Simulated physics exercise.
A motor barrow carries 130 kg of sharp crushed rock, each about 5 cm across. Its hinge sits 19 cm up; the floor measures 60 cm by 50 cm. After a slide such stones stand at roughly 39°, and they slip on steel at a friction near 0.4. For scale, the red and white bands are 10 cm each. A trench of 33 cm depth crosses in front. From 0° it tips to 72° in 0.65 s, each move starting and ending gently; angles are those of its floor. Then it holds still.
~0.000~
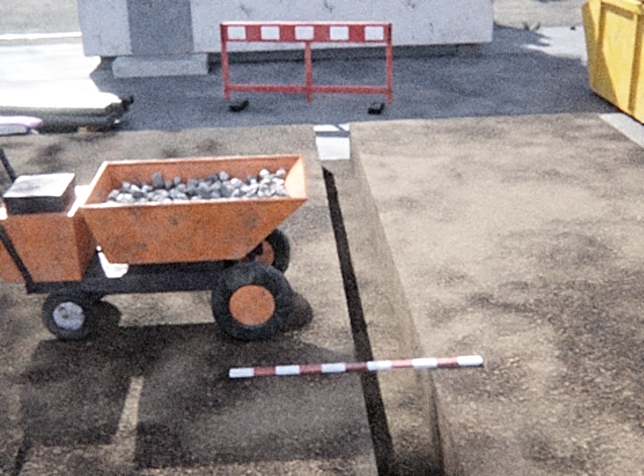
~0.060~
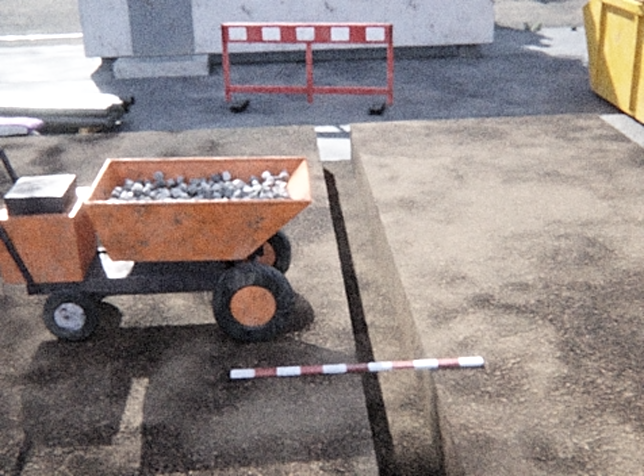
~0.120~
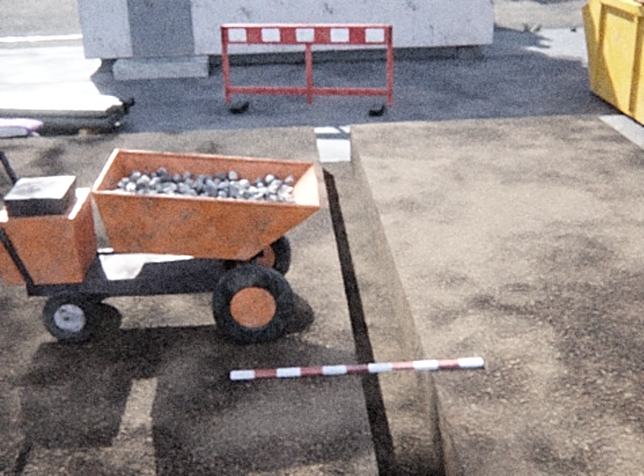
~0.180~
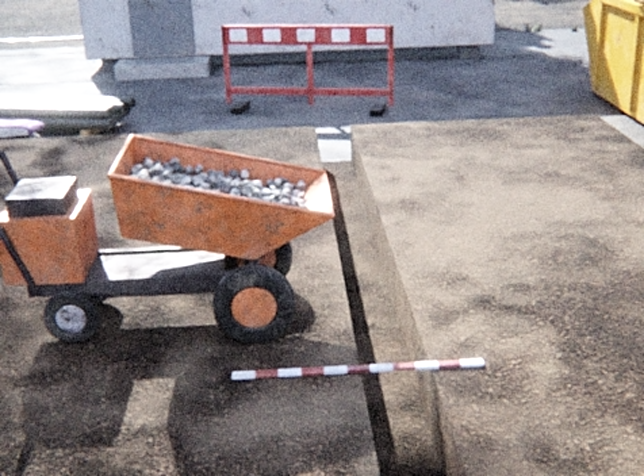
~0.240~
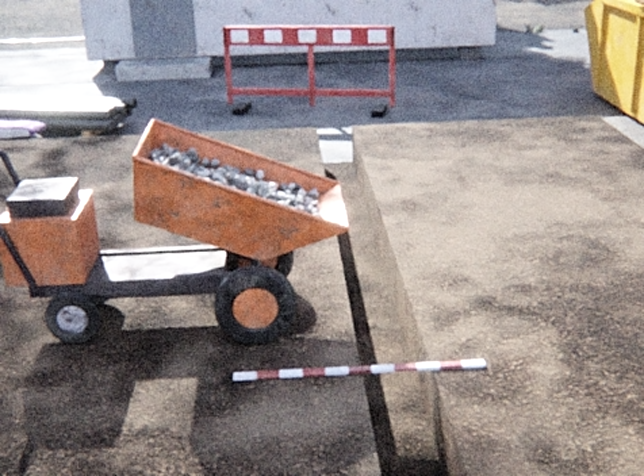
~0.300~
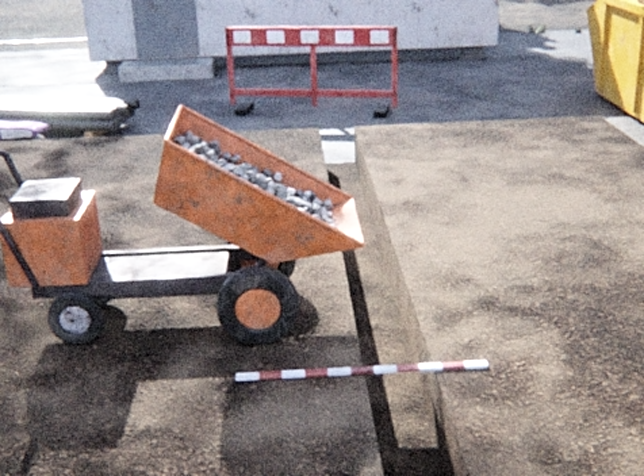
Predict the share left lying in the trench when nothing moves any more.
About 62 per cent.
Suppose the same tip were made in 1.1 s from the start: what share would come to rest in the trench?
In that case some 75 per cent.
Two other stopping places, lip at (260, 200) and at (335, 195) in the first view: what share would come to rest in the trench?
About 85 and 15 per cent.
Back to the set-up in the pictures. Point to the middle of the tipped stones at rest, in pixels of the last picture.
Near (406, 338).
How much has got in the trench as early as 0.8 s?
Some 15 per cent.
After 0.5 s the floor is at 61°; 100 % in the skip; the foremost stones are at (364, 268).
After 0.8 s the floor is at 72°; 82 % in the skip, 15 % in the trench, 3 % past the trench; the foremost stones are at (429, 295).
After 1.1 s the floor is at 72°; 13 % in the skip, 48 % in the trench, 39 % past the trench; the foremost stones are at (577, 297).
After 3.0 s the floor is at 72°; 0 % in the skip, 62 % in the trench, 38 % past the trench; the foremost stones are past the picture's edge.
